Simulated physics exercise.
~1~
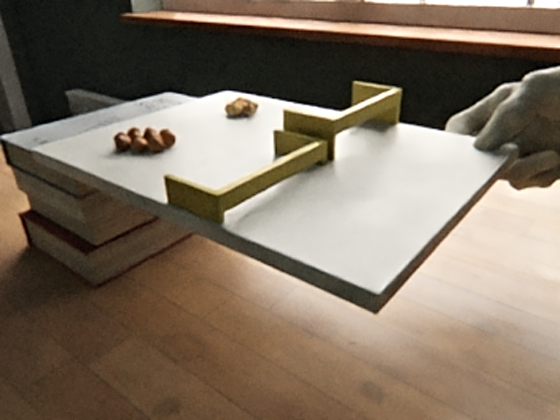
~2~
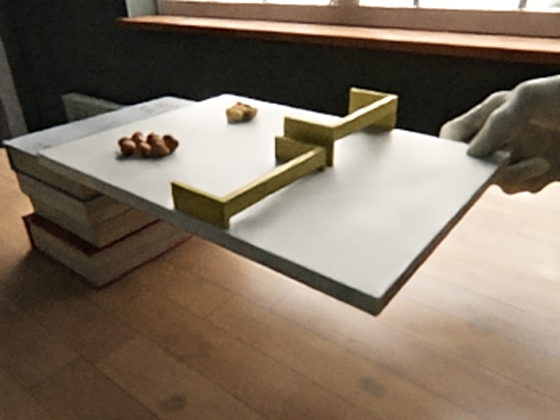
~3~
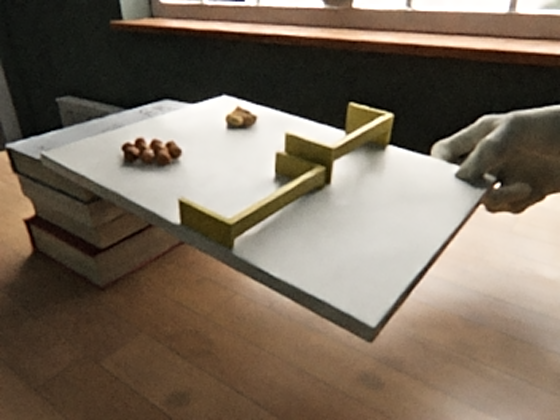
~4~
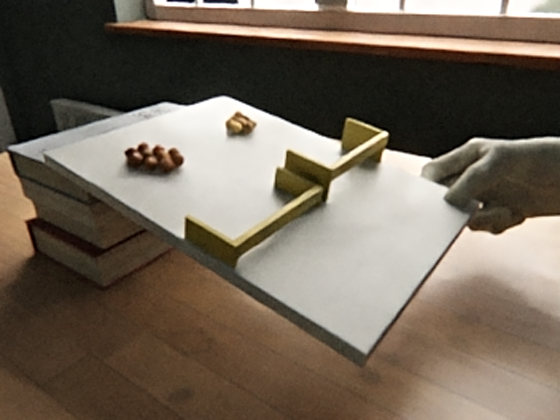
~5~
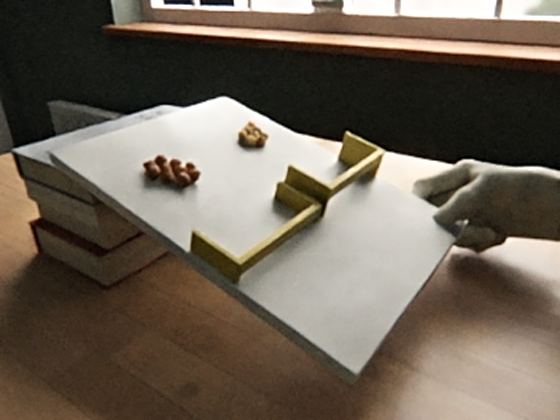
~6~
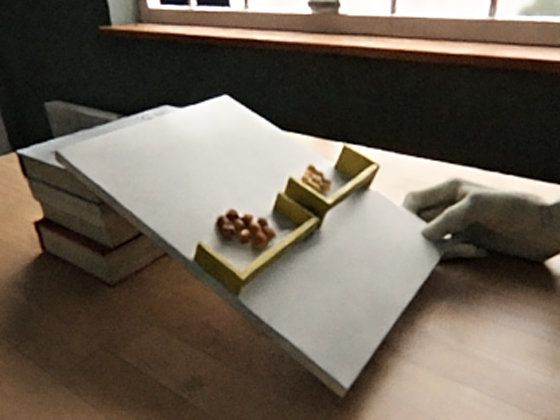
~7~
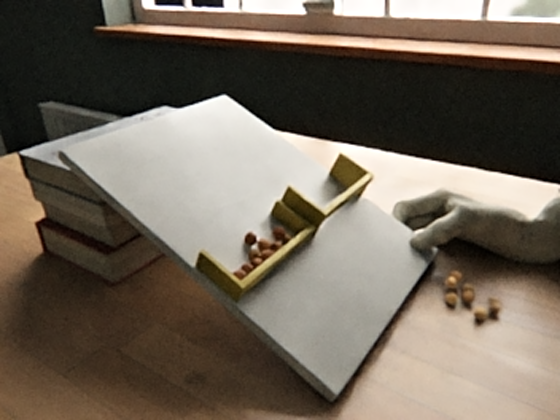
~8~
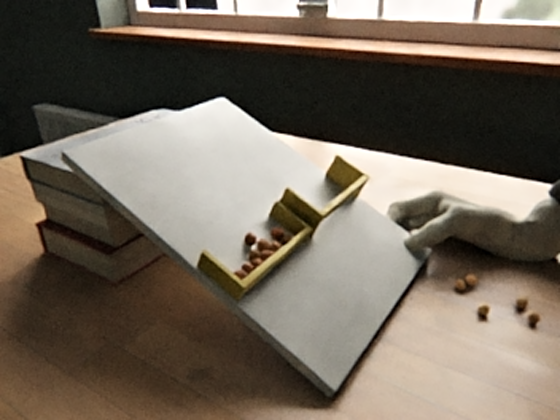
A hand lowered one end of a pale board propped on stacked books until it touched the table, and two piles of small brown pieces slid down to yellow barriers, where the nearer pile stayed caught while the farther one slipped through and scattered.
